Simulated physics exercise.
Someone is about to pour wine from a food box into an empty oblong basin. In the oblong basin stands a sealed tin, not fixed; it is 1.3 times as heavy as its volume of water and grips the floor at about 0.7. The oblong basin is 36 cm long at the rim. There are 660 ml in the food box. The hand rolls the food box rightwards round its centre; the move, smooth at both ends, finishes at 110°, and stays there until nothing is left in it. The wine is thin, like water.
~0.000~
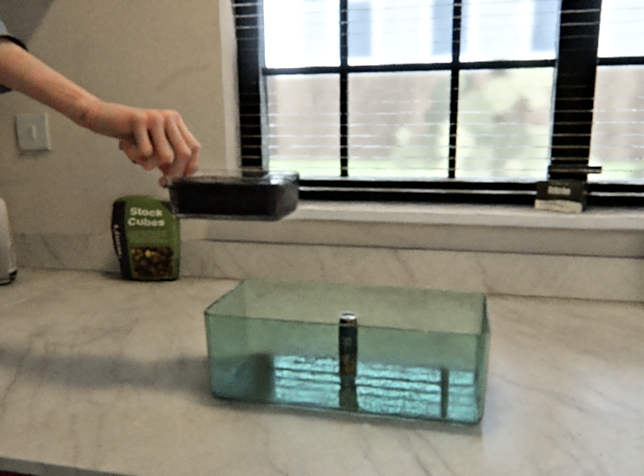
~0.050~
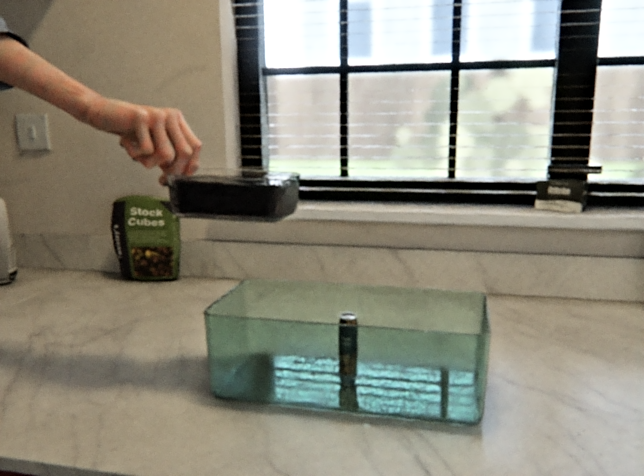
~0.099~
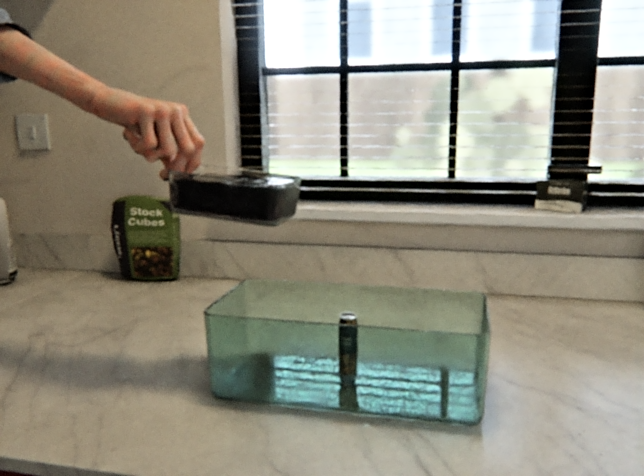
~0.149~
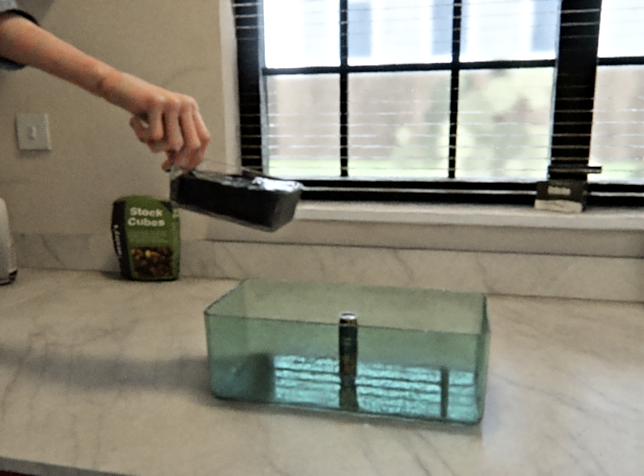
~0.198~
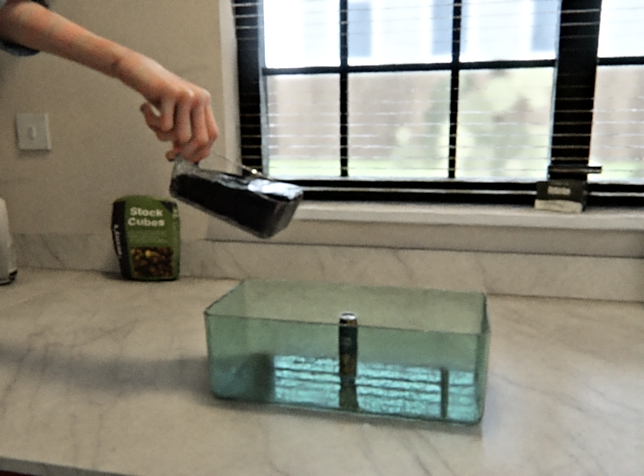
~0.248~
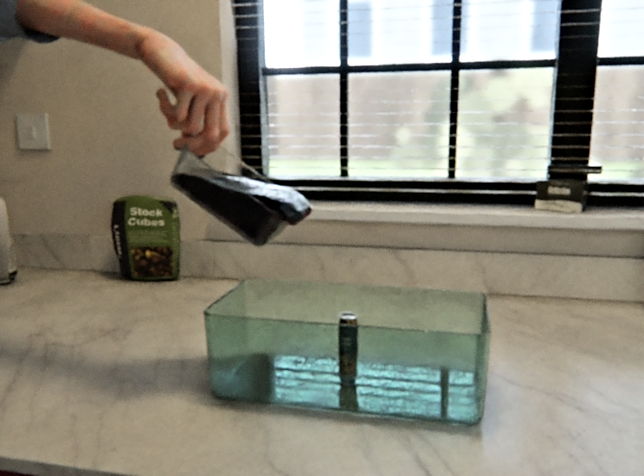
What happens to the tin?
The tin falls.
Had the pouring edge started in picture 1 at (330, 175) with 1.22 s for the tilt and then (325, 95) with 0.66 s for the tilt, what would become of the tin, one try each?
First it remains upright; then it remains upright.
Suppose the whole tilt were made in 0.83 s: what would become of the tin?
The tin stays up.
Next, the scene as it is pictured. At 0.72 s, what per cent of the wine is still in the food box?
About 0 per cent.
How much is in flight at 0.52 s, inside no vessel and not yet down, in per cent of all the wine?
Near 30 in a hundred.
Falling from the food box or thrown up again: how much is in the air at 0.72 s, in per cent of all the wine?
Some 3 per cent.
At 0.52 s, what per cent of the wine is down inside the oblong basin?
Some 66 per cent.
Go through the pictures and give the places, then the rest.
In the first frame, tilt 0°; pouring edge (292, 176); surface from (184, 179) to (292, 181); the oblong basin's rim runs from (225, 296) to (488, 313); the tin's top is at (348, 319).
In the second frame, tilt 2°; pouring edge (293, 178); surface from (184, 179) to (292, 182).
In the third frame, tilt 6°; pouring edge (294, 183); surface from (185, 176) to (293, 184).
In the fourth frame, tilt 13°; pouring edge (295, 191); surface from (187, 174) to (296, 187).
In the fifth frame, tilt 23°; pouring edge (295, 201); surface from (187, 173) to (291, 193); 3 per cent is over the edge.
In the sixth frame, tilt 34°; pouring edge (293, 213); surface from (187, 171) to (281, 197); 11 per cent is over the edge.
After 0.52 s the tilt is 99° and 4 per cent is still to pour; the tin stands where it began.
After 0.72 s the tilt is 110° and 0 per cent is still to pour; the tin leans 15°.
After 0.93 s the tilt is 110° and 0 per cent is still to pour; the tin lies on its side.
After 1.16 s the tilt is 110° and 0 per cent is still to pour; the tin lies on its side.
In the end the tin lies on its side.
